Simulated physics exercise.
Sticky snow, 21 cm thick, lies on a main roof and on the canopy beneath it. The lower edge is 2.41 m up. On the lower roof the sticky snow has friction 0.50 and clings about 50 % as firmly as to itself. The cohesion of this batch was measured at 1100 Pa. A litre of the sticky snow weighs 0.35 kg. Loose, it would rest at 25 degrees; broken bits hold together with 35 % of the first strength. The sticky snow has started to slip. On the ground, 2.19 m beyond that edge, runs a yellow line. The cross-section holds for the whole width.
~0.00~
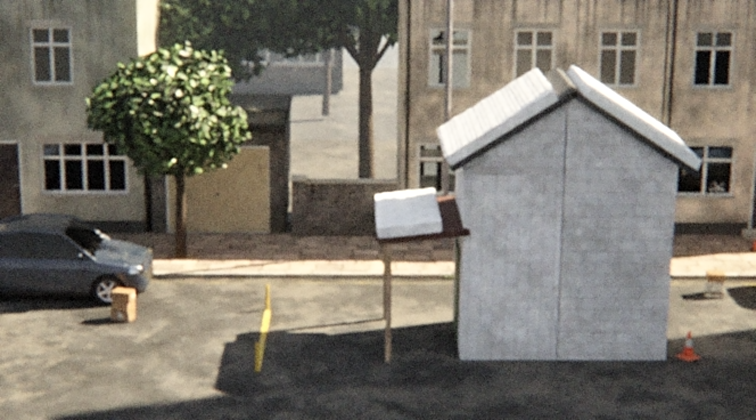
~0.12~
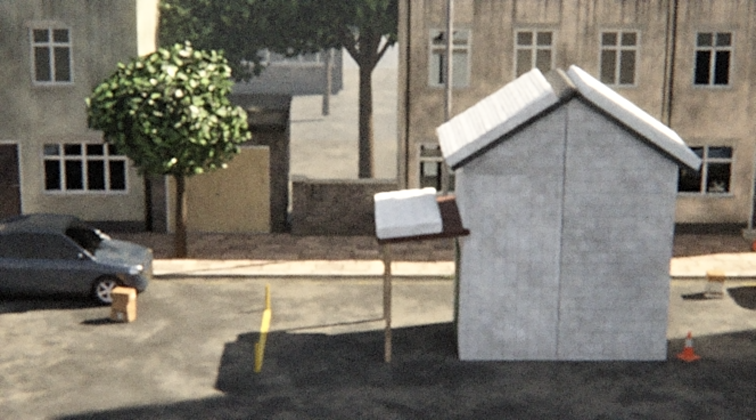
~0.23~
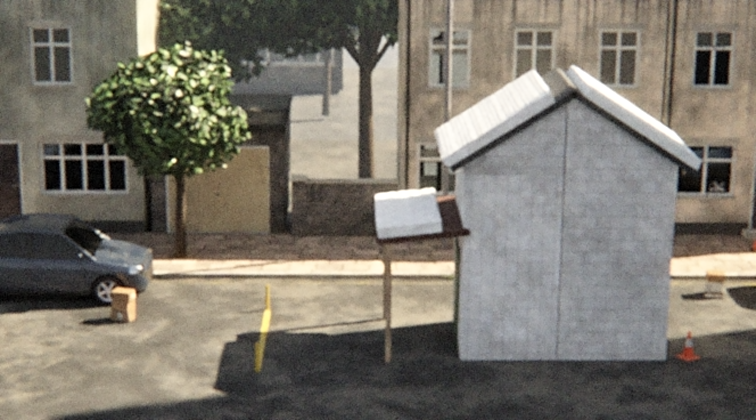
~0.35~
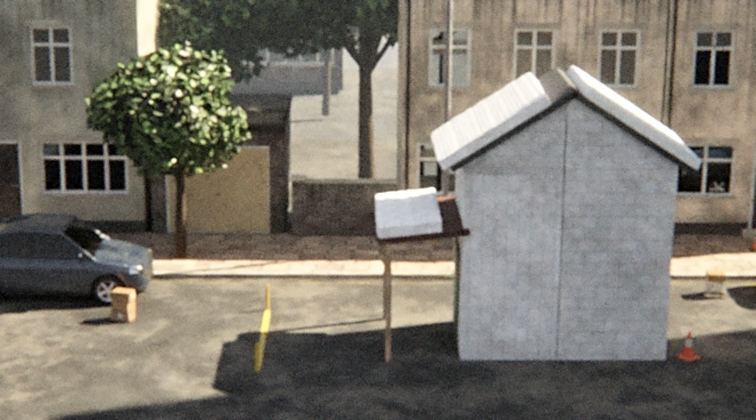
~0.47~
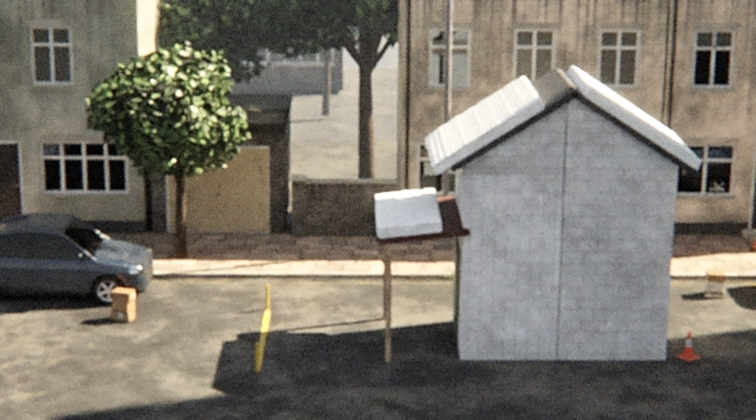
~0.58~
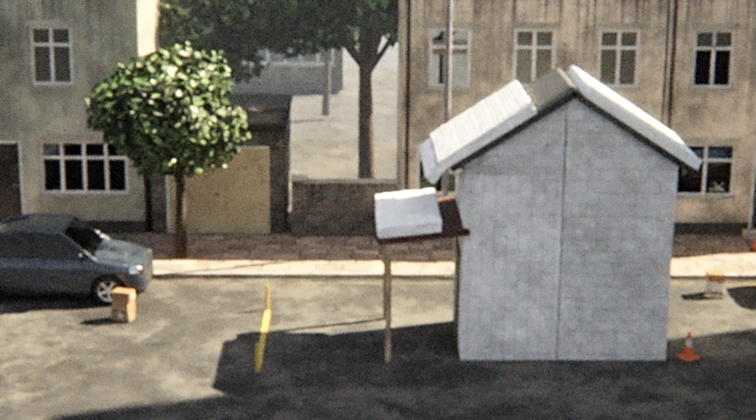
Snow slab on the left side of a small grey building's roof sliding slowly down the slope, edging out above a snow-covered canopy.
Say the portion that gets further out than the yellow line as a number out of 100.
Expect roughly 4 %.
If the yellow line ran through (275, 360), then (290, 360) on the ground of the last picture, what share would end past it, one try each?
In turn about 10 %, 18 %.
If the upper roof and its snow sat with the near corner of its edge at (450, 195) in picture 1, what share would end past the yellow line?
It would be near 0 %.
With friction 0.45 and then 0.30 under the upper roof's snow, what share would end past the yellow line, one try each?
In turn about 0 %, 0 %.
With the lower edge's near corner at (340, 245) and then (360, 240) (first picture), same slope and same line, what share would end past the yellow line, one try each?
In that order: 0 %, 0 %.
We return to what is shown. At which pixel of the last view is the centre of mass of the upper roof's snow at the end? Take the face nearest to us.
At about (327, 317).
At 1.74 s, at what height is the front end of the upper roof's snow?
Some 1.4 m.
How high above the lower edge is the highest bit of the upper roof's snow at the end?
Roughly 0.5 m.
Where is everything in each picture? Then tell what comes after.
In the first picture, foremost bit of the sticky snow at (449, 164).
In the second picture, foremost bit of the sticky snow at (449, 165), its middle shifted 1.5 cm.
In the third picture, foremost bit of the sticky snow at (446, 166), its middle shifted 6.4 cm, 3 % of it past the upper edge, in one piece.
In the fourth picture, foremost bit of the sticky snow at (443, 159), its middle shifted 15 cm, 7 % of it past the upper edge, in one piece.
In the fifth picture, foremost bit of the sticky snow at (437, 167), its middle shifted 28 cm, 12 % of it past the upper edge, in one piece.
In the sixth picture, foremost bit of the sticky snow at (430, 174), its middle shifted 46 cm, 20 % of it past the upper edge, cracking.
After 1.12 s, none is below the lower edge and 0 % is past the line.
After 1.74 s, 22 % is below the lower edge and 0 % is past the line.
After 2.37 s, 51 % is below the lower edge and 4 % is past the line.
After 3.00 s, 51 % is below the lower edge and 4 % is past the line.
After 3.10 s, 51 % is below the lower edge and 4 % is past the line.
